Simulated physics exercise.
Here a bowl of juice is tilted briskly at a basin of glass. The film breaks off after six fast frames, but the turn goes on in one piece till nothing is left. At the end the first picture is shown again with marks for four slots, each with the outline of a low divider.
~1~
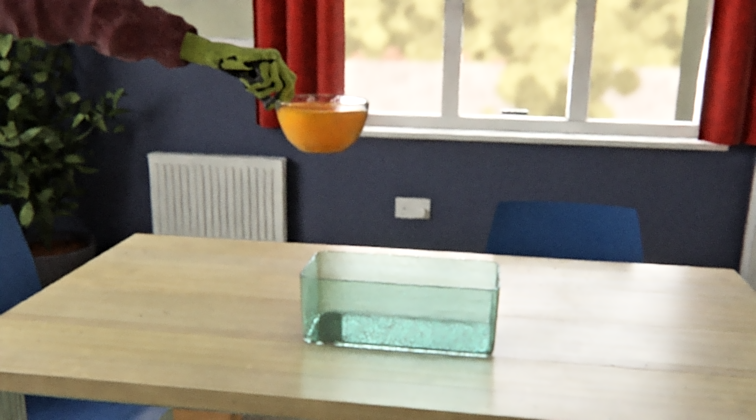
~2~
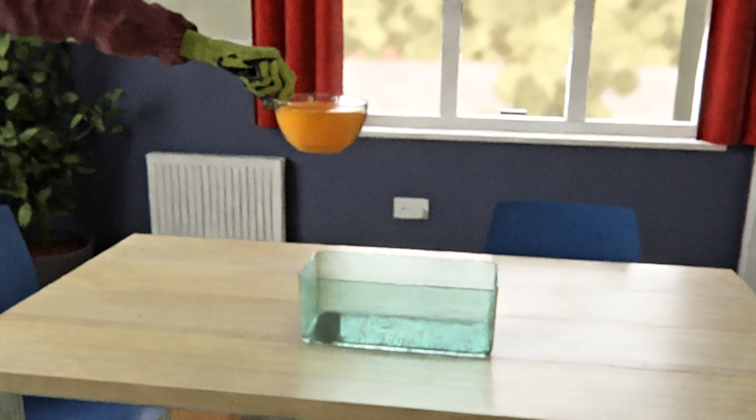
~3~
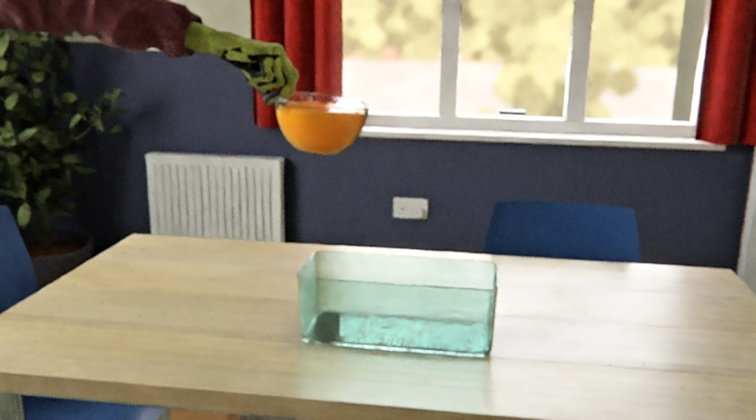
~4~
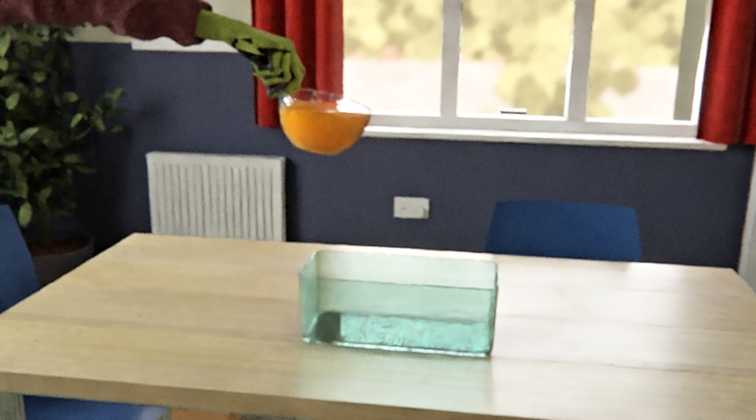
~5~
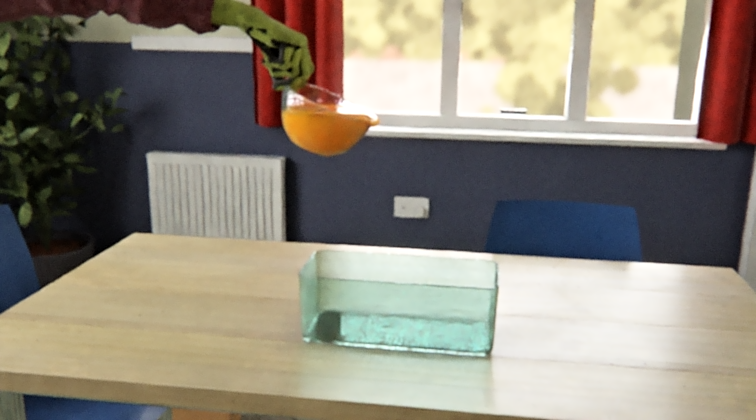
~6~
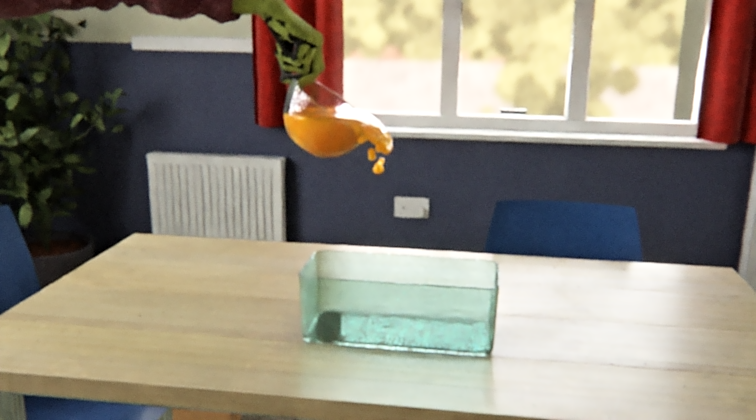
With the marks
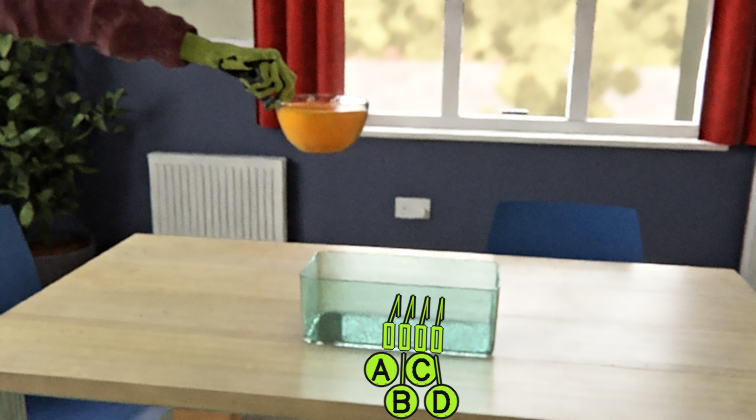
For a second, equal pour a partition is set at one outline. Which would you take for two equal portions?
Take C.
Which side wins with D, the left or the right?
More ends on the left.
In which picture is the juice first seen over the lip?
Picture 5.
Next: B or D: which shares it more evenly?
That would be B.
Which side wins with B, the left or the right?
More ends on the right.
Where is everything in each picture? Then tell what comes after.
In the first frame, upright, lip at (368, 101); basin from (303, 340) to (494, 355); nothing has left yet.
In the second frame, upright, lip at (367, 102); nothing has left yet.
In the third frame, tipped about 6°, lip at (368, 106); nothing has left yet.
In the fourth frame, tipped about 13°, lip at (370, 112); nothing has left yet.
In the fifth frame, tipped about 23°, lip at (372, 120); juice is over the lip, down to (374, 124).
In the sixth frame, tipped about 34°, lip at (372, 130); juice is over the lip, down to (380, 171).
On the marked copy, A at (388, 352); B at (403, 353); C at (419, 355); D at (435, 356).
If A is chosen, about 20 % ends left of the wall and 77 % right of it.
If B is chosen, about 32 % ends left of the wall and 66 % right of it.
If C is chosen, about 51 % ends left of the wall and 47 % right of it.
If D is chosen, about 84 % ends left of the wall and 14 % right of it.
